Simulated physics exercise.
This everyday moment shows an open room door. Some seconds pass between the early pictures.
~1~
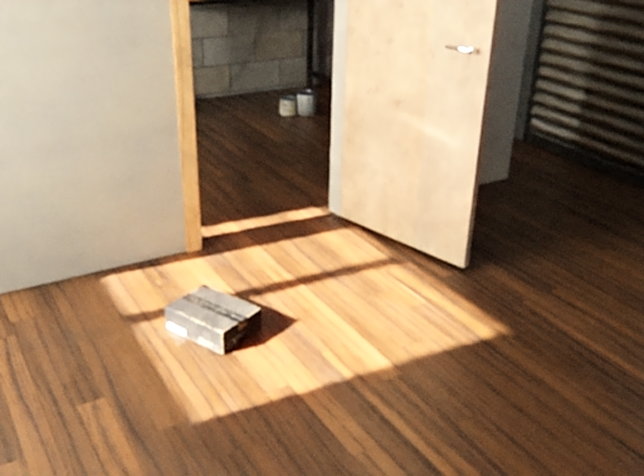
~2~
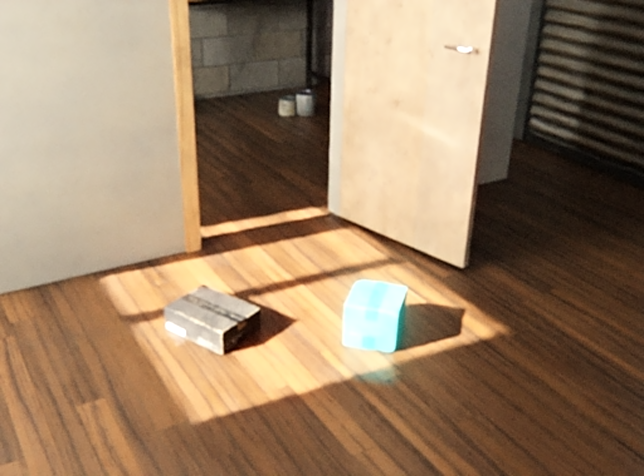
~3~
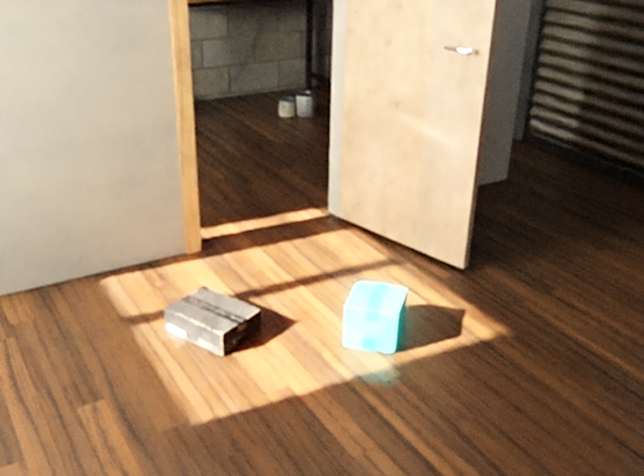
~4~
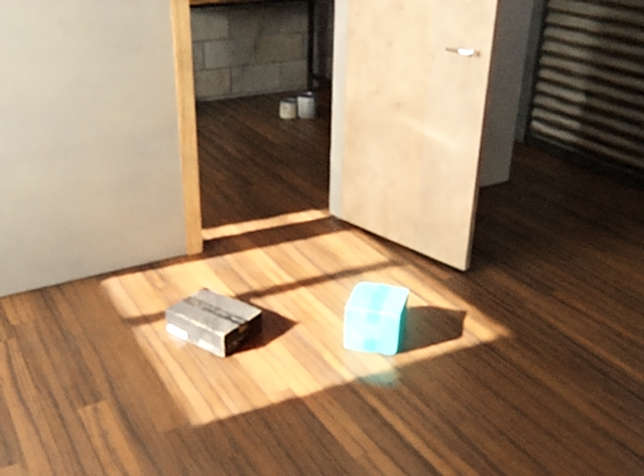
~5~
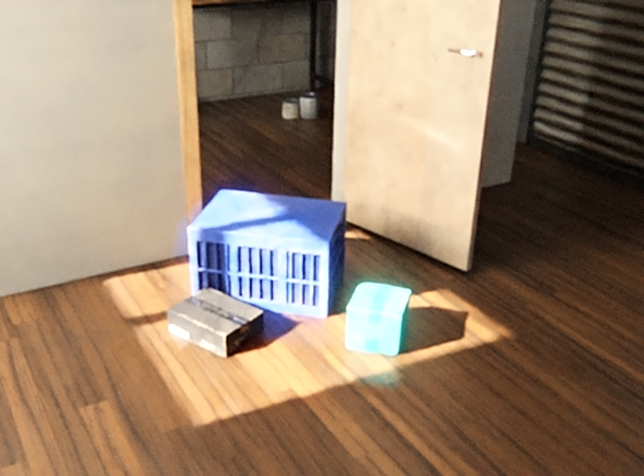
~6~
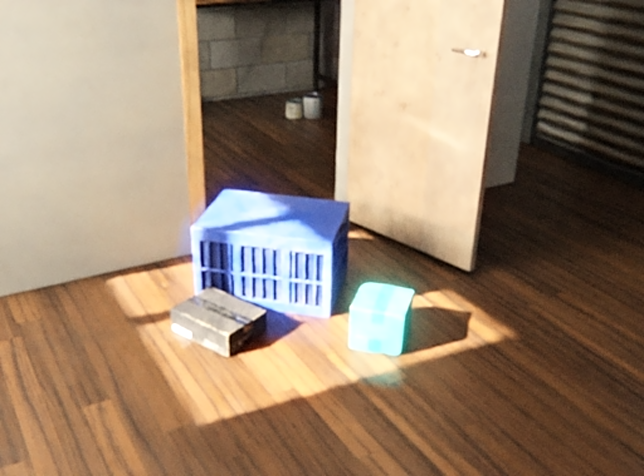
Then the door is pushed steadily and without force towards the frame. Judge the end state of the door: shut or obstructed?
Obstructed.
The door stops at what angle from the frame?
It stays open at around 50°.
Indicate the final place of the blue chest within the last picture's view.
Roughly (254, 251).
Then, 0.50 s past the last view, open by 94°.
Then, 0.90 s past the last view, open by 75°.
Then, 1.20 s past the last view, open by 59°.
Then, 1.40 s past the last view, open by 53°; blue chest displaced a little near (262, 251).
Finally, open by 50°; all 3 still in place. Final places as the last picture's camera would see them, blue chest near (254, 251).
